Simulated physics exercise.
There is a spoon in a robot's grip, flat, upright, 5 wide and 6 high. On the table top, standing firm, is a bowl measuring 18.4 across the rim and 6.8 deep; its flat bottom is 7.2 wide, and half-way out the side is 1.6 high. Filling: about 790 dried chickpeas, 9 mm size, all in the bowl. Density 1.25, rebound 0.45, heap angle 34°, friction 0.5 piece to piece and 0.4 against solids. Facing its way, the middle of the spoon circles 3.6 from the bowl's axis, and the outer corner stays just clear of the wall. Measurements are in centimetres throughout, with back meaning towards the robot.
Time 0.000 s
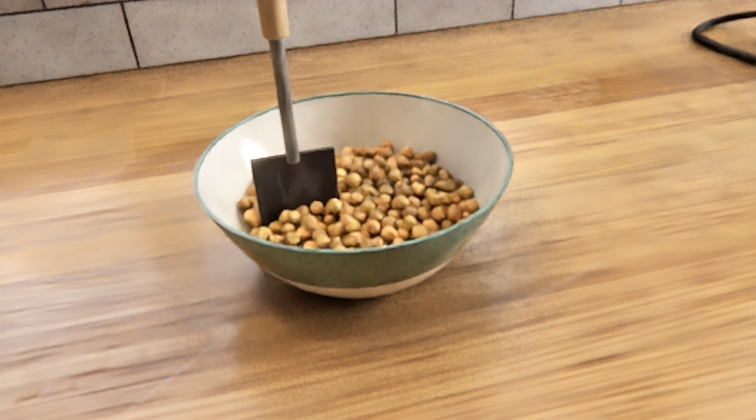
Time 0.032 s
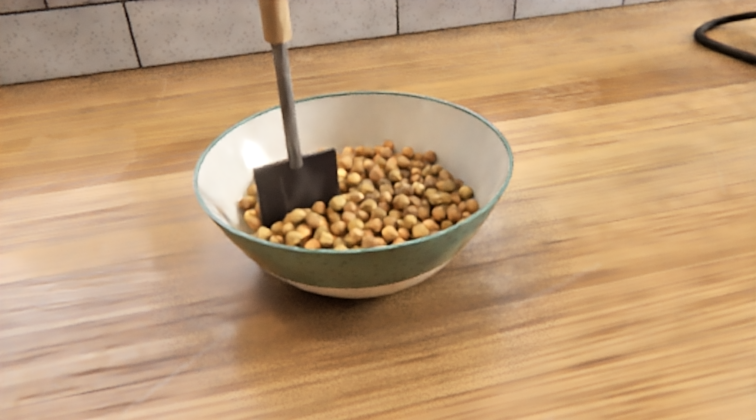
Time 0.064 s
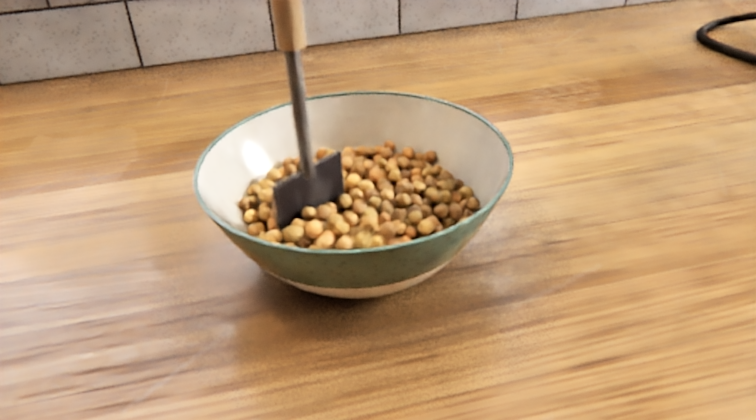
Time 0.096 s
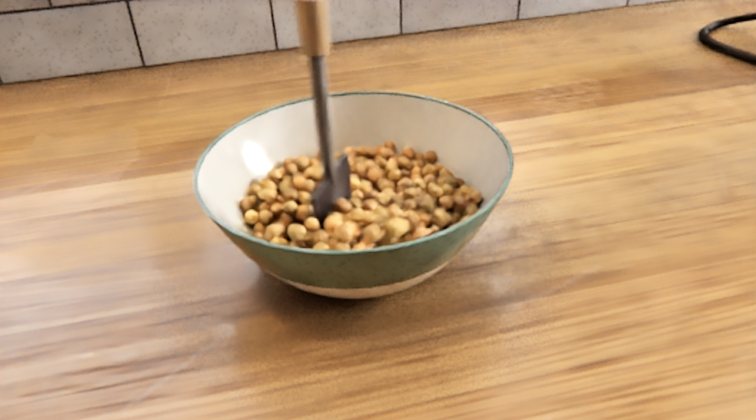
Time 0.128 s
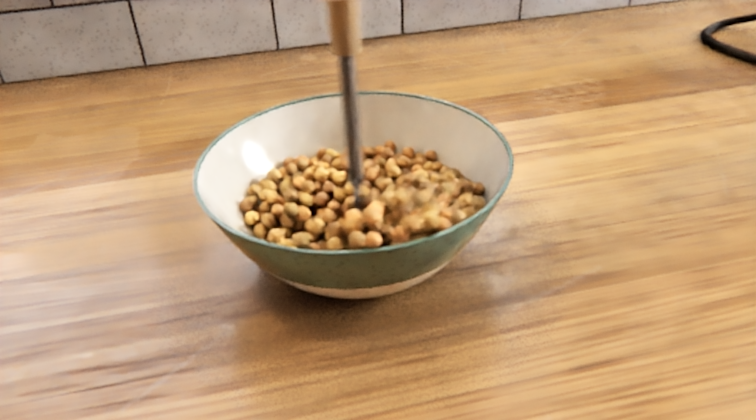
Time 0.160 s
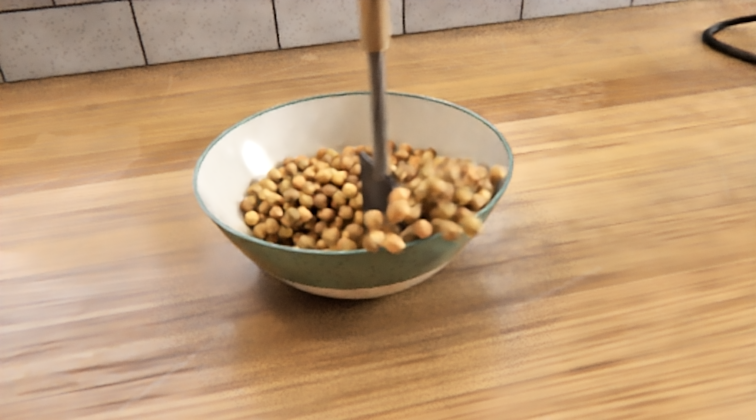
We see a wooden-handled tool with a flat dark blade in a bowl of chickpeas on a wooden counter; it turns and sweeps from left to right, pushing the chickpeas into a mound against the right side and near rim.
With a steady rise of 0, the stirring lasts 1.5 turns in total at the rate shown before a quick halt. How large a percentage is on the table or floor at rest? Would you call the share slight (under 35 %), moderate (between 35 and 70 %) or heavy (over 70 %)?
I would call it slight.
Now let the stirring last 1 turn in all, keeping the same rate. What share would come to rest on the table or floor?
It would be around 20 percent.
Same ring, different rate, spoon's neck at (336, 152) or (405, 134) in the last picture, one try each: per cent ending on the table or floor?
It comes to roughly 10 per cent and then 40 per cent.
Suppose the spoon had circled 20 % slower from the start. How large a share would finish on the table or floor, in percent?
About 15 percent, I'd say.
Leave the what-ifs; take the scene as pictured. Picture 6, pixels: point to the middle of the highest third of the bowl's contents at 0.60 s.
Close to pixel (385, 231).
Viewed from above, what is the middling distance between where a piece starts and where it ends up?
About 9 cm.
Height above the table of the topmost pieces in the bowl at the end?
Roughly 7.0 cm.
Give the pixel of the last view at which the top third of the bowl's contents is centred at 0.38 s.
At about (314, 129).
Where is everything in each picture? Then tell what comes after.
The first frame shows the spoon neck at (289, 130), 0° round; upper third of the load around (360, 198), from x 245 to 470, top at y 145; 789 in the bowl.
The second frame shows the spoon neck at (291, 135), 10° round; upper third of the load around (358, 201), from x 245 to 470, top at y 145.
The third frame shows the spoon neck at (304, 144), 33° round; upper third of the load around (363, 210), from x 245 to 475, top at y 145.
The fourth frame shows the spoon neck at (327, 150), 57° round; upper third of the load around (376, 213), from x 245 to 475, top at y 145.
The fifth frame shows the spoon neck at (354, 151), 82° round; upper third of the load around (402, 209), from x 245 to 480, top at y 145.
The sixth frame shows the spoon neck at (380, 146), 106° round; upper third of the load around (427, 194), from x 245 to 500, top at y 145; 785 in the bowl, 4 in flight or on the tool.
After 0.38 s, 273° round, highest piece 10 above the table; 693 in the bowl, 50 on the table or floor, 46 in flight or on the tool.
After 0.60 s, 81° round, highest piece 9 above the table; 626 in the bowl, 148 on the table or floor, 15 in flight or on the tool.
After 0.91 s, 180° round, highest piece 7 above the table; 589 in the bowl, 198 on the table or floor, 2 in flight or on the tool.
After 1.61 s, 180° round, highest piece 7 above the table; 589 in the bowl, 200 on the table or floor.
In the end, 589 in the bowl, 200 on the table or floor. That is 25 % on the table or floor.
